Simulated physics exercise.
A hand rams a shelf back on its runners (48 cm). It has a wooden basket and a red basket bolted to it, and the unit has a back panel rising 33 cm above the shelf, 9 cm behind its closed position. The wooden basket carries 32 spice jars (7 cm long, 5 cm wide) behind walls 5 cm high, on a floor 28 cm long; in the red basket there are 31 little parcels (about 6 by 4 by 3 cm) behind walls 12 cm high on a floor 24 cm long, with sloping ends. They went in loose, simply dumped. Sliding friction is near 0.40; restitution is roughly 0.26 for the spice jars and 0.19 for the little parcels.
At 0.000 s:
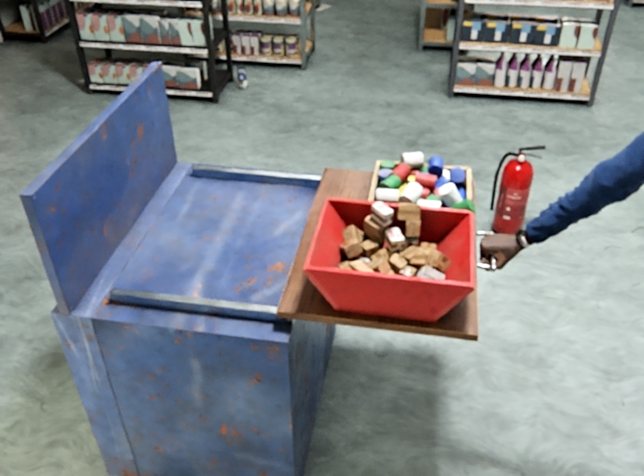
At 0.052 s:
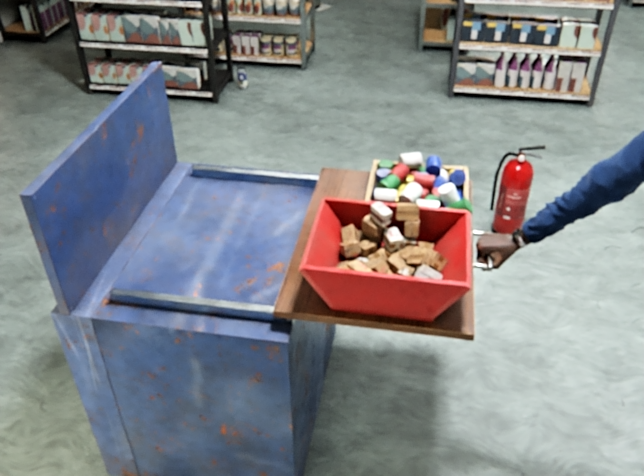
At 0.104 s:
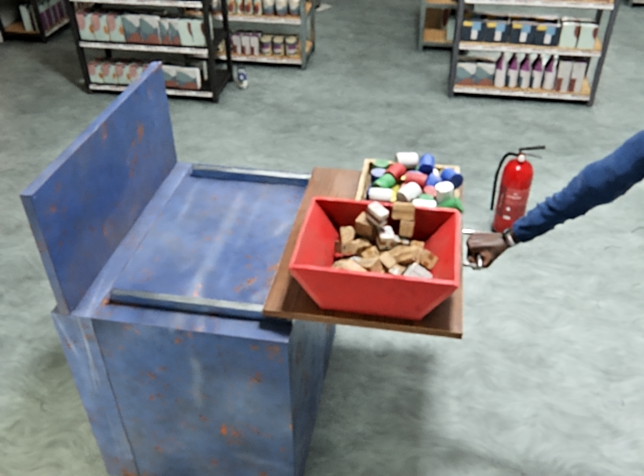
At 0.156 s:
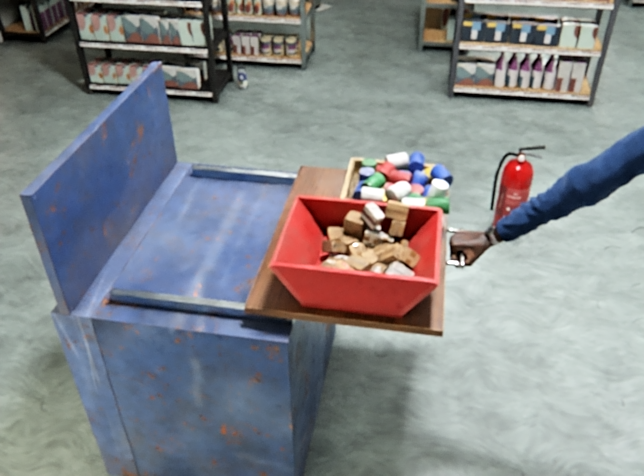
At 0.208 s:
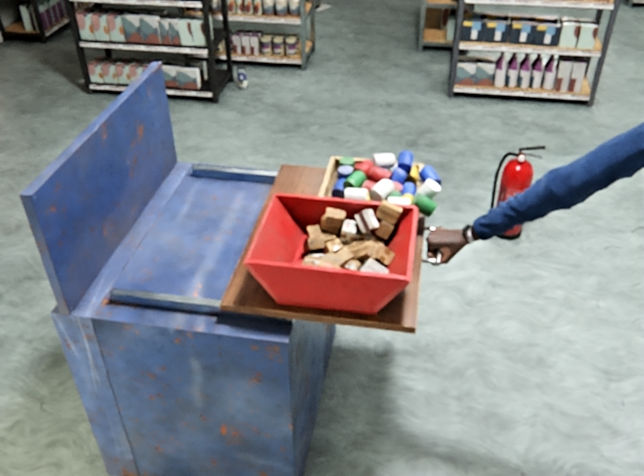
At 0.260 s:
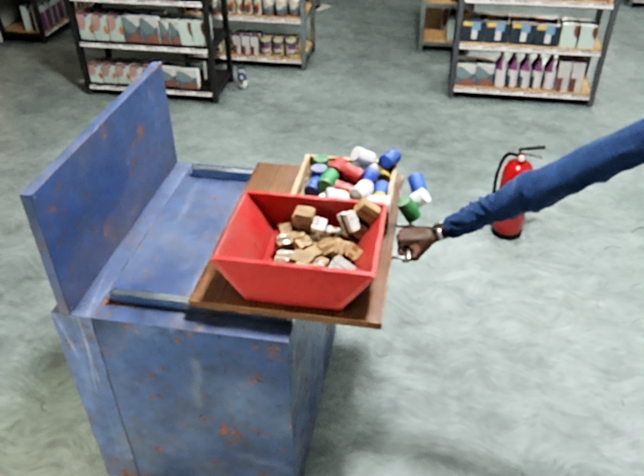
A hand pushes a shelf carrying two containers leftward, and several jars leave the wooden basket.
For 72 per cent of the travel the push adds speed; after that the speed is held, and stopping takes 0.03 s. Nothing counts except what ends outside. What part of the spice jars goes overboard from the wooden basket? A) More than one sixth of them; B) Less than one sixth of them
Answer: A.
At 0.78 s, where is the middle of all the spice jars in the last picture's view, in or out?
In the last view they're centred near (269, 184).
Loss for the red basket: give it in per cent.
For the red basket, 5 percent.
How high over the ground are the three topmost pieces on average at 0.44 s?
Roughly 98 cm.
After 0.36 s, the runners reach their end.
After 0.44 s, the wooden basket is down by 6 of 32 and the red basket has all 31.
After 0.56 s, the wooden basket is down by 8 of 32 and the red basket is down by 1 of 31.
After 0.78 s, the wooden basket is down by 11 of 32 and the red basket is down by 1 of 31.
Final count (at 1.21 s), the wooden basket is down by 11 of 32 and the red basket is down by 1 of 31. Asked share, 11 of 32, 34 per cent.
